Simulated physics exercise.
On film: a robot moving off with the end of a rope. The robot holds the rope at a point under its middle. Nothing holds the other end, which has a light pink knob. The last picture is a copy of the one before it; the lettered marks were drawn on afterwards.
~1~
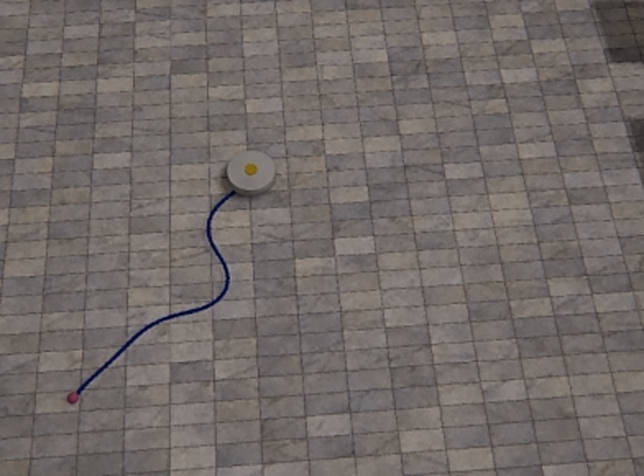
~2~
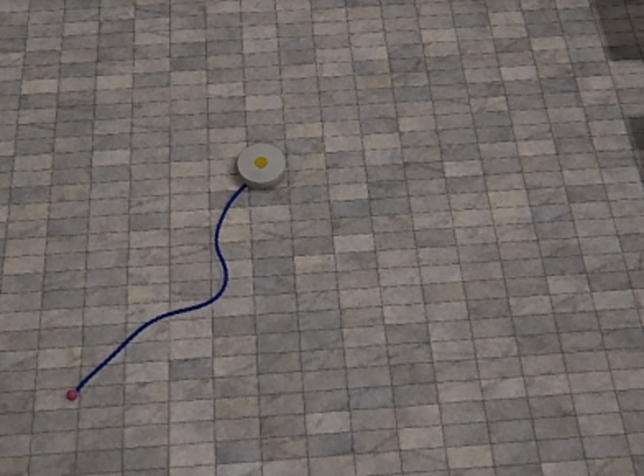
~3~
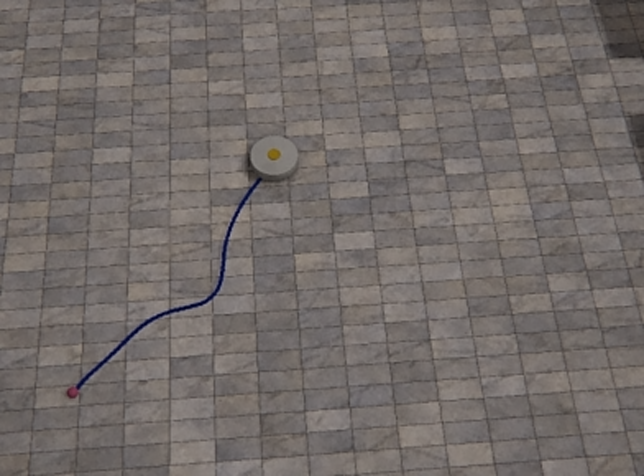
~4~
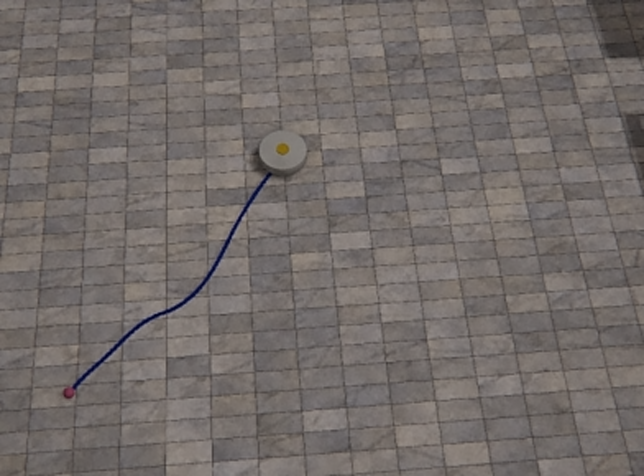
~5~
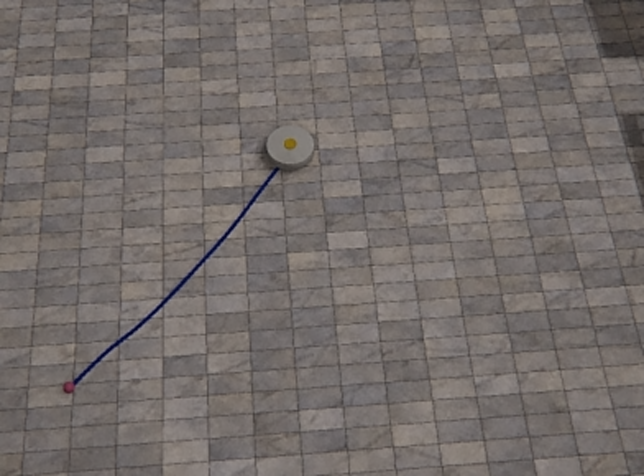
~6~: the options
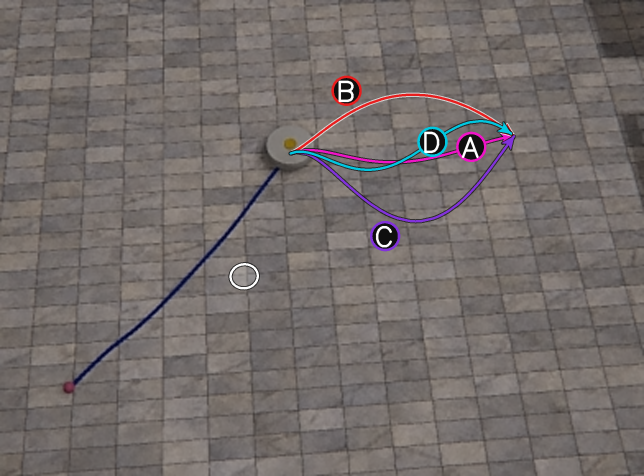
On grey paving, a round pale robot with a yellow centre moving up and right, drawing a curvy blue rope steadily straighter.
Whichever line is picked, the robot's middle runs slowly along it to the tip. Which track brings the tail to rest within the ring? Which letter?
Take C.
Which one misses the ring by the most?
B.
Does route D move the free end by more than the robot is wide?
Yes.
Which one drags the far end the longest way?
Route B.
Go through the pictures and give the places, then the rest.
Robot (251, 174); free end (73, 398), in the first picture.
Robot (262, 167); free end (72, 395), in the second picture.
Robot (274, 159); free end (73, 393), in the third picture.
Robot (283, 154); free end (69, 393), in the fourth picture.
Robot (290, 149); free end (69, 388), in the fifth picture.
On the marked copy, A from (291, 154) via (405, 162) to (514, 136); B from (291, 154) via (397, 96) to (514, 136); C from (291, 154) via (416, 221) to (514, 136); D from (291, 154) via (411, 156) to (511, 134); the ring at (244, 276).
Following C. Soon after the start, robot (377, 204), middle of the rope (220, 256), free end (93, 364).
Later, robot (475, 185), middle of the rope (326, 248), free end (171, 304).
In the end, robot (516, 131), middle of the rope (389, 213), free end (245, 275); the free end is on the ring.
As for the rest, A leaves the free end at (232, 254); B leaves the free end at (231, 229); D leaves the free end at (235, 254).
